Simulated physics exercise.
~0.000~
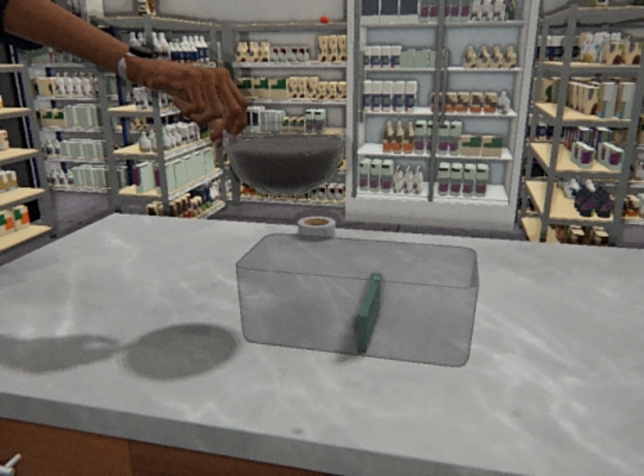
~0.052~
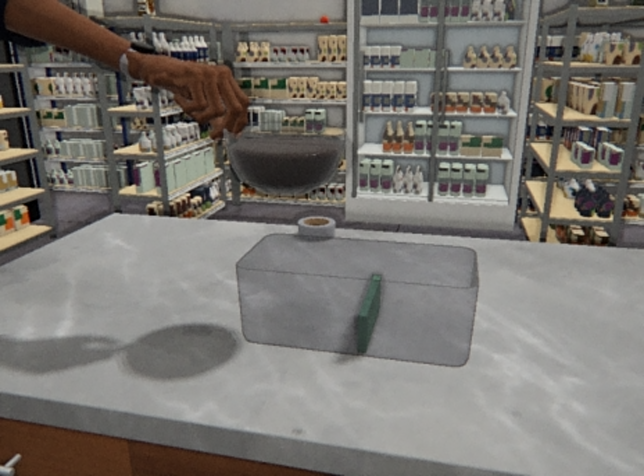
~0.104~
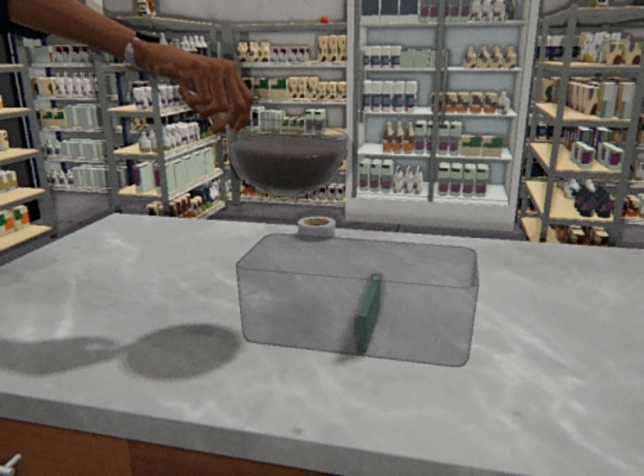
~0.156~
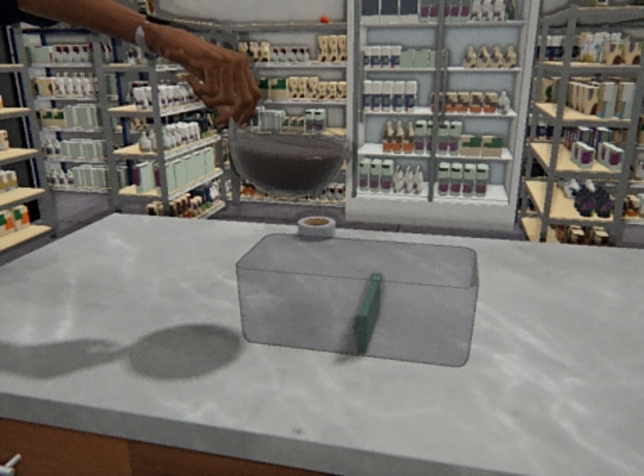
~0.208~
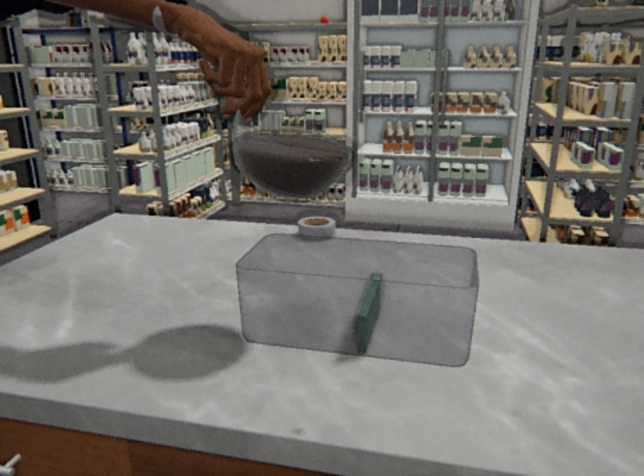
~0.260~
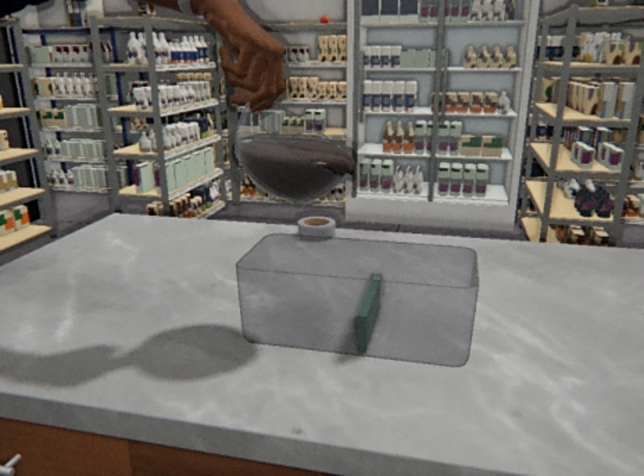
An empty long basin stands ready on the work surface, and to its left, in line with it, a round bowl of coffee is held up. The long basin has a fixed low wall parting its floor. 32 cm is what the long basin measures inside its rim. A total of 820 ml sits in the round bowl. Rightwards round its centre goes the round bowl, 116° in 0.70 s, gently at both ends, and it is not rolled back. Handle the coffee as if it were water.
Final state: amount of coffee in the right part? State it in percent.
Approximately 47 %.
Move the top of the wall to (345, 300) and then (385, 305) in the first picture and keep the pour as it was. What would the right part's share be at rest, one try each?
Roughly 75 per cent, then 30 per cent.
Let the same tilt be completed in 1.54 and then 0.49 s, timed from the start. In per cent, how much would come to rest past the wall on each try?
I'd say 70 percent on the first go, 35 percent on the next.
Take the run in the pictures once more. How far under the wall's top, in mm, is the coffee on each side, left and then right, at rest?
Measured: Left around 40 mm, right around 36 mm.
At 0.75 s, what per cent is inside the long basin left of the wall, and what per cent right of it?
Lab note: Left near 48, right near 44.
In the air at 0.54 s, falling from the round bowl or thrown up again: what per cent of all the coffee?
Some 32 % is the figure.
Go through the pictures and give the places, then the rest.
In the first picture, it leans 0°; its right rim is at (344, 133); the coffee meets the walls at (234, 144) and (341, 148); the long basin's rim runs from (252, 250) to (477, 268); the wall's top is at (370, 295).
In the second picture, it leans 2°; its right rim is at (344, 135); the coffee meets the walls at (234, 143) and (342, 148).
In the third picture, it leans 6°; its right rim is at (346, 140); the coffee meets the walls at (236, 141) and (343, 150).
In the fourth picture, it leans 14°; its right rim is at (348, 148); the coffee meets the walls at (238, 140) and (345, 152).
In the fifth picture, it leans 23°; its right rim is at (349, 160); the coffee meets the walls at (241, 141) and (349, 155).
In the sixth picture, it leans 35°; its right rim is at (348, 173); the coffee meets the walls at (243, 144) and (342, 160); 4 per cent is over the edge.
After 0.54 s the tilt is 102° and 12 per cent is still to pour, 13 is left of the wall and 43 right of it.
After 0.75 s the tilt is 116° and 0 per cent is still to pour, 48 is left of the wall and 44 right of it.
After 0.96 s the tilt is 116° and 0 per cent is still to pour, 50 is left of the wall and 47 right of it.
After 1.20 s the tilt is 116° and 0 per cent is still to pour, 51 is left of the wall and 47 right of it.
In the end 51 per cent lies left of the wall, 47 right of it and 2 outside.
